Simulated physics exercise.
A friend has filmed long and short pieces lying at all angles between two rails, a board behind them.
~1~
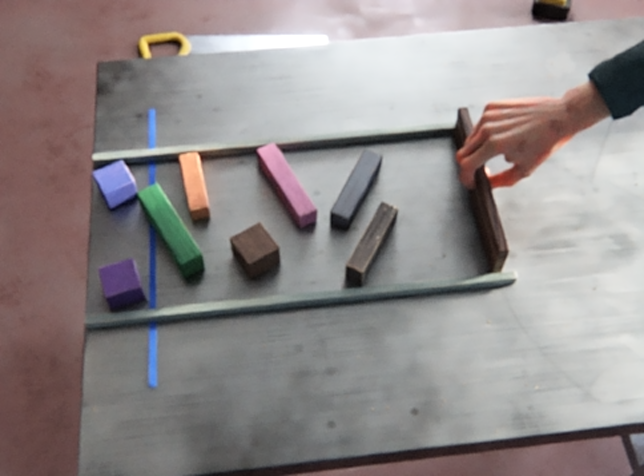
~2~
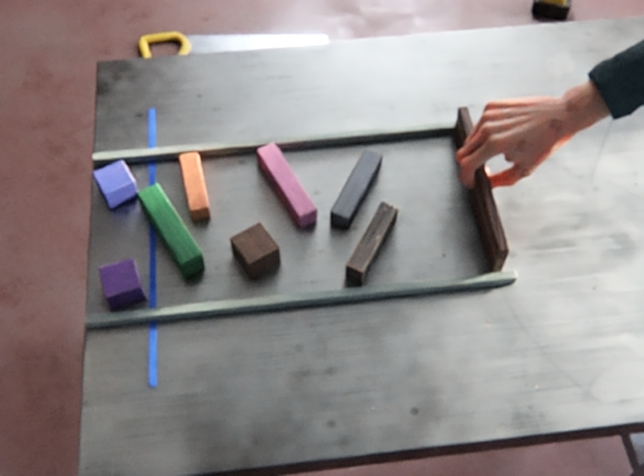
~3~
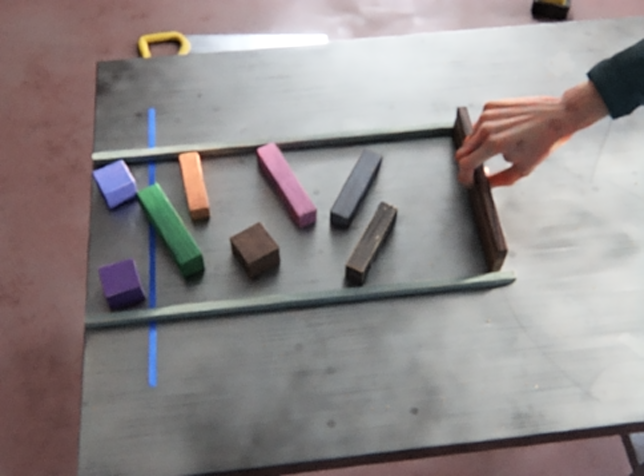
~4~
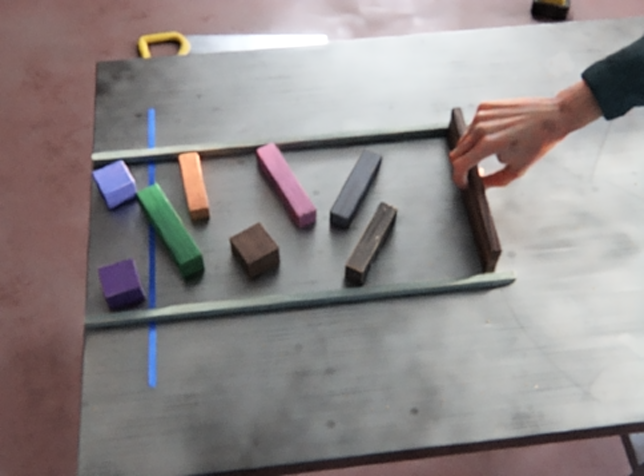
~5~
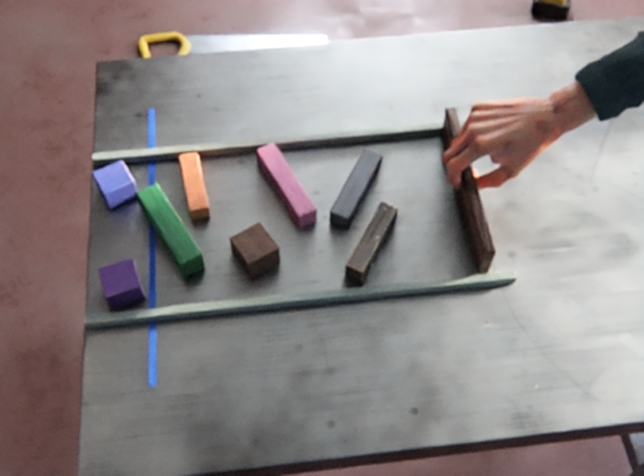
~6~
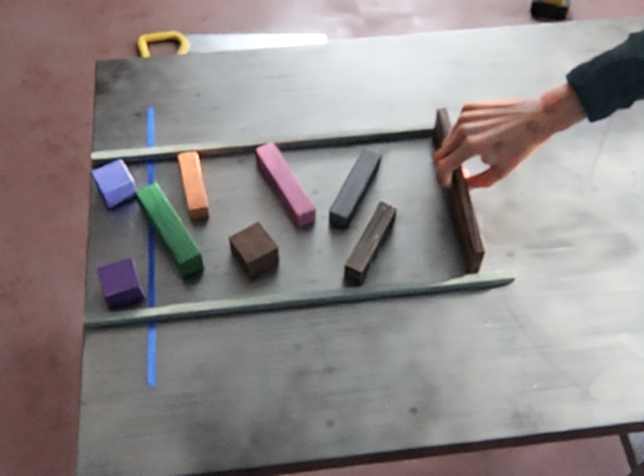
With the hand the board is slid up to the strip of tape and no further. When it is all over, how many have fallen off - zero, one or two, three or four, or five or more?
Most likely the ones that land below will number more than a pair, under five.
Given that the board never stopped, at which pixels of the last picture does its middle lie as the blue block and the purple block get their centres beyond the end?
First one: Around (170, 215). Other one: Around (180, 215).
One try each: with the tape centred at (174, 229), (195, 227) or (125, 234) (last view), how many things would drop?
1, 0, 5.
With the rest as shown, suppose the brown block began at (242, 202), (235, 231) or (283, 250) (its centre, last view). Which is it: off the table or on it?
In turn it comes down; is kept; does not fall.
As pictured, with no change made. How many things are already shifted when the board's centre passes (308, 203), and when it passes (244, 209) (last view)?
Answer - first 3, then 6.
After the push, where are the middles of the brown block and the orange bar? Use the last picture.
The brown block at (111, 263), the orange bar at (94, 188).
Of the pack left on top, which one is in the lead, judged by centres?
That would be the orange bar.
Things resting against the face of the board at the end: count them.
2 in contact.
Soon after, none off yet; blue block at rest near (115, 184); purple block at rest near (121, 283); green stick at rest near (169, 229).
Then, none off yet; blue block at rest near (115, 184); purple block at rest near (121, 283); green stick moving near (163, 230).
At rest, the number that fall off is three or four; fallen, green stick, purple block and blue block.
